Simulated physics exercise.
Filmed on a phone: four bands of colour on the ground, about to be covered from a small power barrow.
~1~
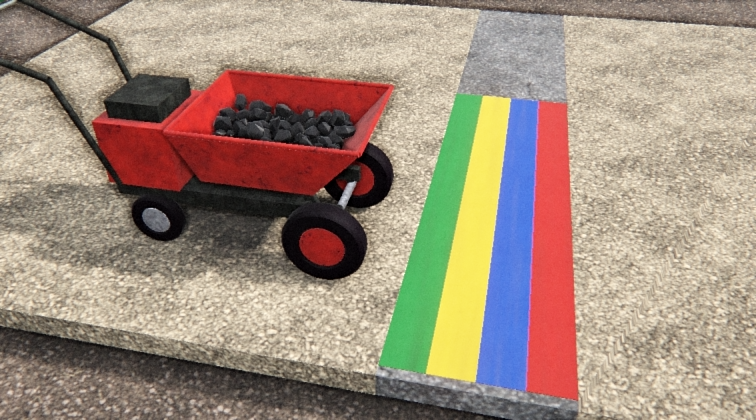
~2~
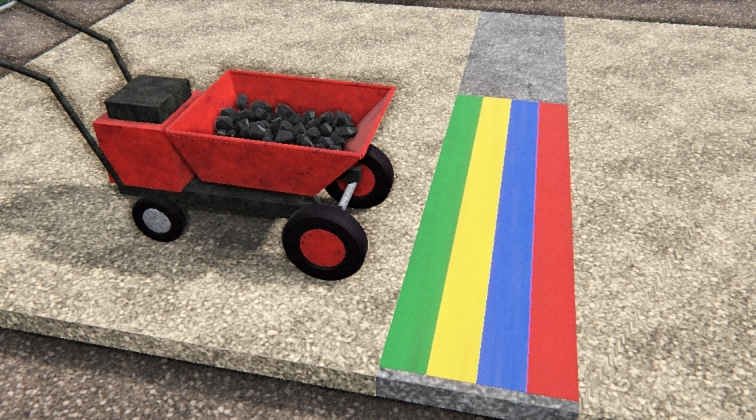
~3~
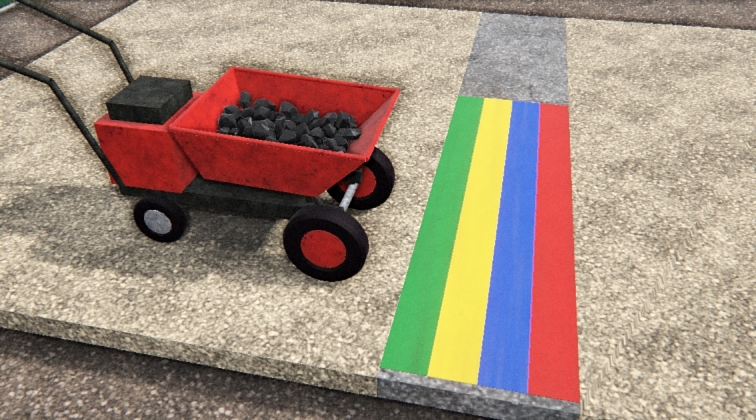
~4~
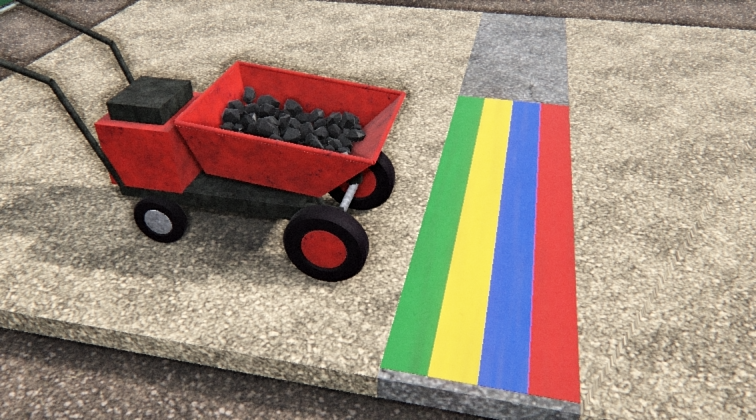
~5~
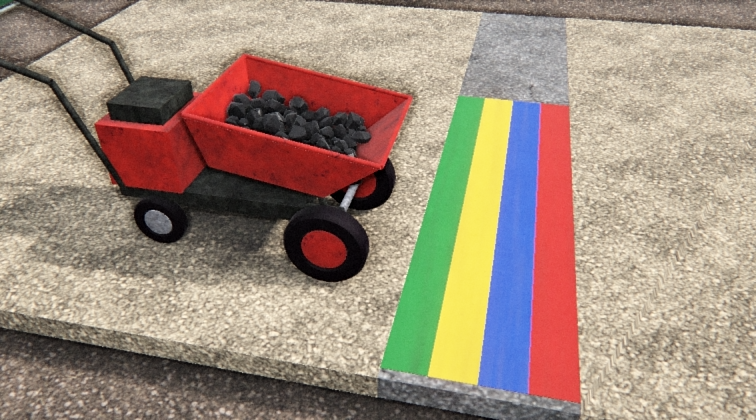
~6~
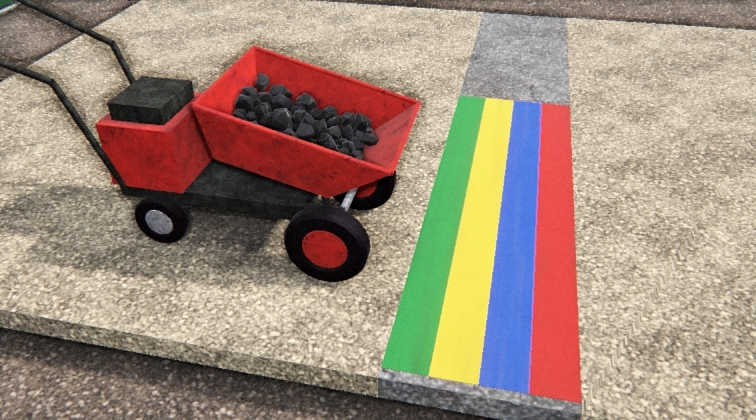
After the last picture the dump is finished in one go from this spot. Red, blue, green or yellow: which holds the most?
Most covered: The yellow band.
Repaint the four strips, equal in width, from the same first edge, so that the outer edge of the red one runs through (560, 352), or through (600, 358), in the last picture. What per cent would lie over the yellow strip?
The first gives 30 %, the second 40 %.
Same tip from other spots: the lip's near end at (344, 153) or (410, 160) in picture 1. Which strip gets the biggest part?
At the first place the yellow strip, at the second blue.
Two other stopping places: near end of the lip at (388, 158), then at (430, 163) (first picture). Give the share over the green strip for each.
Near 0 % and 0 %.
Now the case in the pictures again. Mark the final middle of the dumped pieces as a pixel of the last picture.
At about (489, 255).
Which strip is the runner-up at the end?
The runner-up: The blue strip.
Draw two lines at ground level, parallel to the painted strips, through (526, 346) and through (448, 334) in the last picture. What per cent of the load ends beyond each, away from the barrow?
First some 10, then 70 per cent.
Soon after the last picture, skip tipped steeply; all in the skip.
A little later, skip tipped right over; nearly all in the skip; a stray few over the yellow strip.
Later still, skip tipped right over; about a quarter in the skip; a stray few over the green strip; about a third over the yellow strip; about a quarter over the blue strip; a small part over the red strip; a stray few off the paint.
At rest, skip tipped right over; about a quarter in the skip; a small part over the green strip; about a third over the yellow strip; about a quarter over the blue strip; a small part over the red strip; a stray few off the paint.
